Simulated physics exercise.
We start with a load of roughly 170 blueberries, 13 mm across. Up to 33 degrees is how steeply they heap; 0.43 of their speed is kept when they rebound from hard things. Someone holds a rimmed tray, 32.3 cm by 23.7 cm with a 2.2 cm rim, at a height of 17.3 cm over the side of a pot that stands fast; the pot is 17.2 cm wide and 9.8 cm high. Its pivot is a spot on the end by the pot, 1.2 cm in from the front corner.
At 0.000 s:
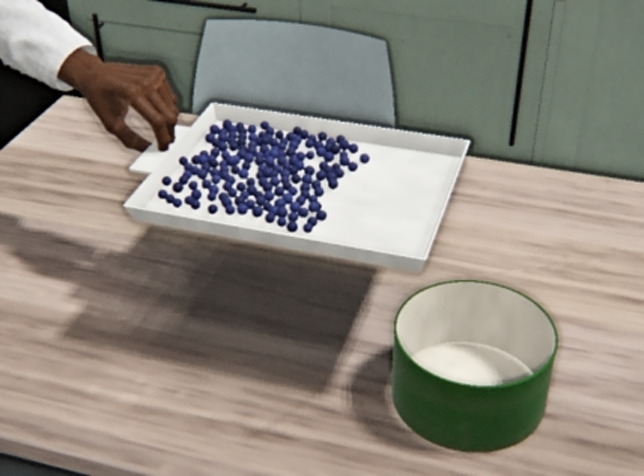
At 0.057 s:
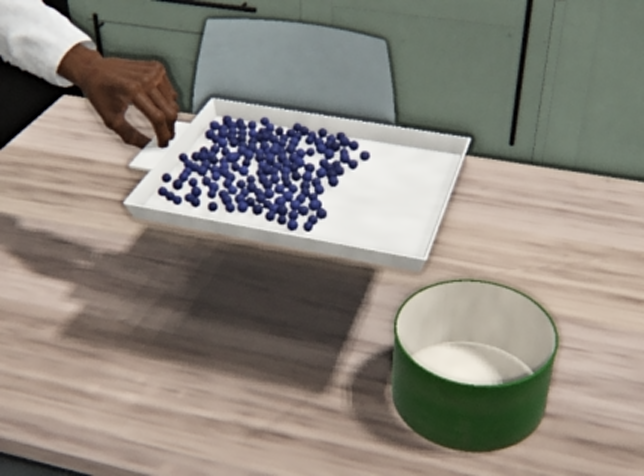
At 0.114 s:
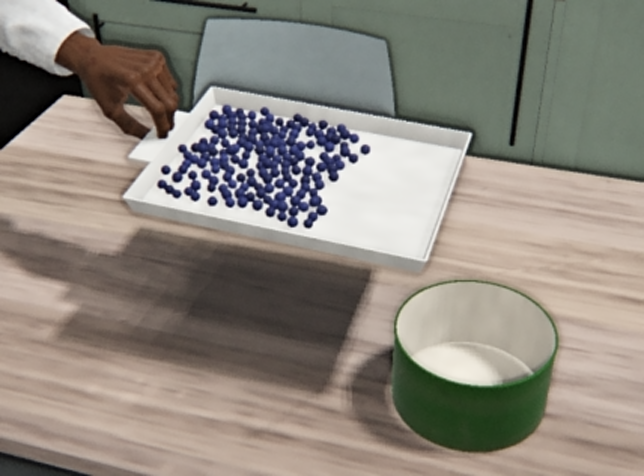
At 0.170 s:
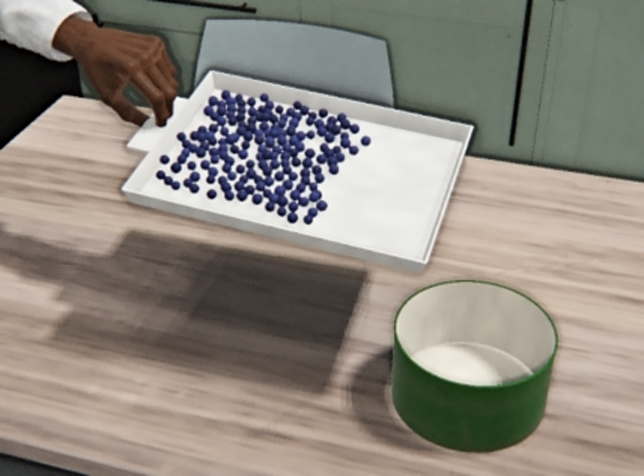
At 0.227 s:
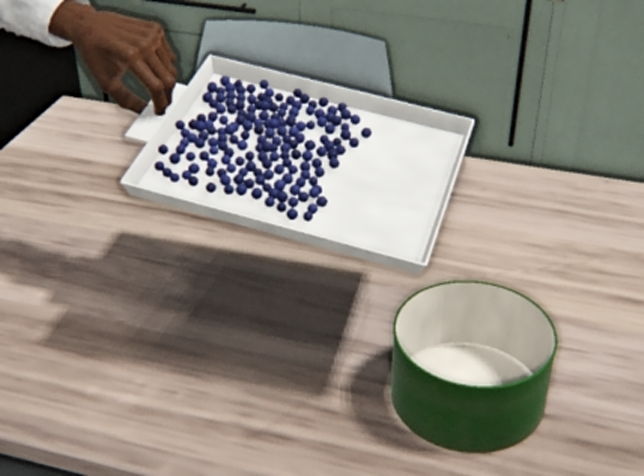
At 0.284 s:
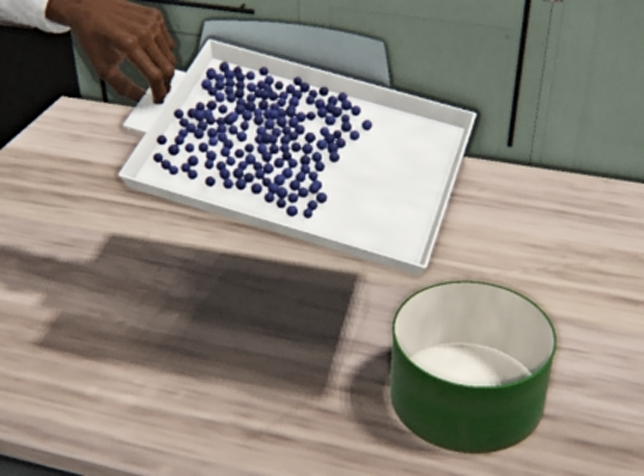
The footage shows a hand holding a rimmed white tray of dark blue berries above a wooden table, gradually raising its left end so it tilts slightly toward a green pot at right, while the berries barely shift on it.
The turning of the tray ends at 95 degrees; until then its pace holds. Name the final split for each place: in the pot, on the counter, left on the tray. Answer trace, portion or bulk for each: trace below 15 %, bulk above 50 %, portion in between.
Pot: Bulk. Counter: Portion. Tray: Trace.
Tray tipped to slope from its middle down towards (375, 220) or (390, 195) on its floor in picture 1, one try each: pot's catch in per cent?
Approximately 95 percent, then 20 percent.
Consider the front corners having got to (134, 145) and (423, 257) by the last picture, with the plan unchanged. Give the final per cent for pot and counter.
Split: Pot = 55, counter = 45.
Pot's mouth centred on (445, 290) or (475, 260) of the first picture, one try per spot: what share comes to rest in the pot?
First try about 0 per cent, second try about 0 per cent.
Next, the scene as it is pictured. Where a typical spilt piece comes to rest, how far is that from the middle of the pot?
Some 14 cm, give or take.
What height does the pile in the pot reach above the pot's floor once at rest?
Some 3.5 cm up.
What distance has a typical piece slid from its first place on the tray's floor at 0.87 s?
I'd say close to 16 centimetres.
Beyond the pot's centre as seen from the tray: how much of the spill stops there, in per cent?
20 %.
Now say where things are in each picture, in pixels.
The first frame shows tray tilt 0 degrees, front corners at (133, 203) and (420, 254); middle of the pieces at (262, 169); pot at (475, 330).
The second frame shows tray tilt 1 degrees, front corners at (132, 201) and (420, 254); middle of the pieces at (263, 166).
The third frame shows tray tilt 4 degrees, front corners at (132, 195) and (421, 255), lowest corner right front; middle of the pieces at (262, 159).
The fourth frame shows tray tilt 7 degrees, front corners at (131, 187) and (421, 257), lowest corner right front; middle of the pieces at (262, 150).
The fifth frame shows tray tilt 11 degrees, front corners at (129, 179) and (421, 259), lowest corner right front; middle of the pieces at (262, 140).
The sixth frame shows tray tilt 15 degrees, front corners at (128, 172) and (421, 260), lowest corner right front; middle of the pieces at (261, 131); pot at (474, 331). Its pace works out near 65 degrees a second.
Then, at 0.87 s, tilt 53 degrees; the tray holds 100 %, the pot 0 %.
Then, at 1.26 s, tilt 78 degrees; the tray holds 80 %, the pot 15 %.
After 1.73 s, tilt 95 degrees; the tray holds 0 %, the pot 55 %.
In the end, at 2.6 s, pot 60 %, counter 40 %, tray 0 %.
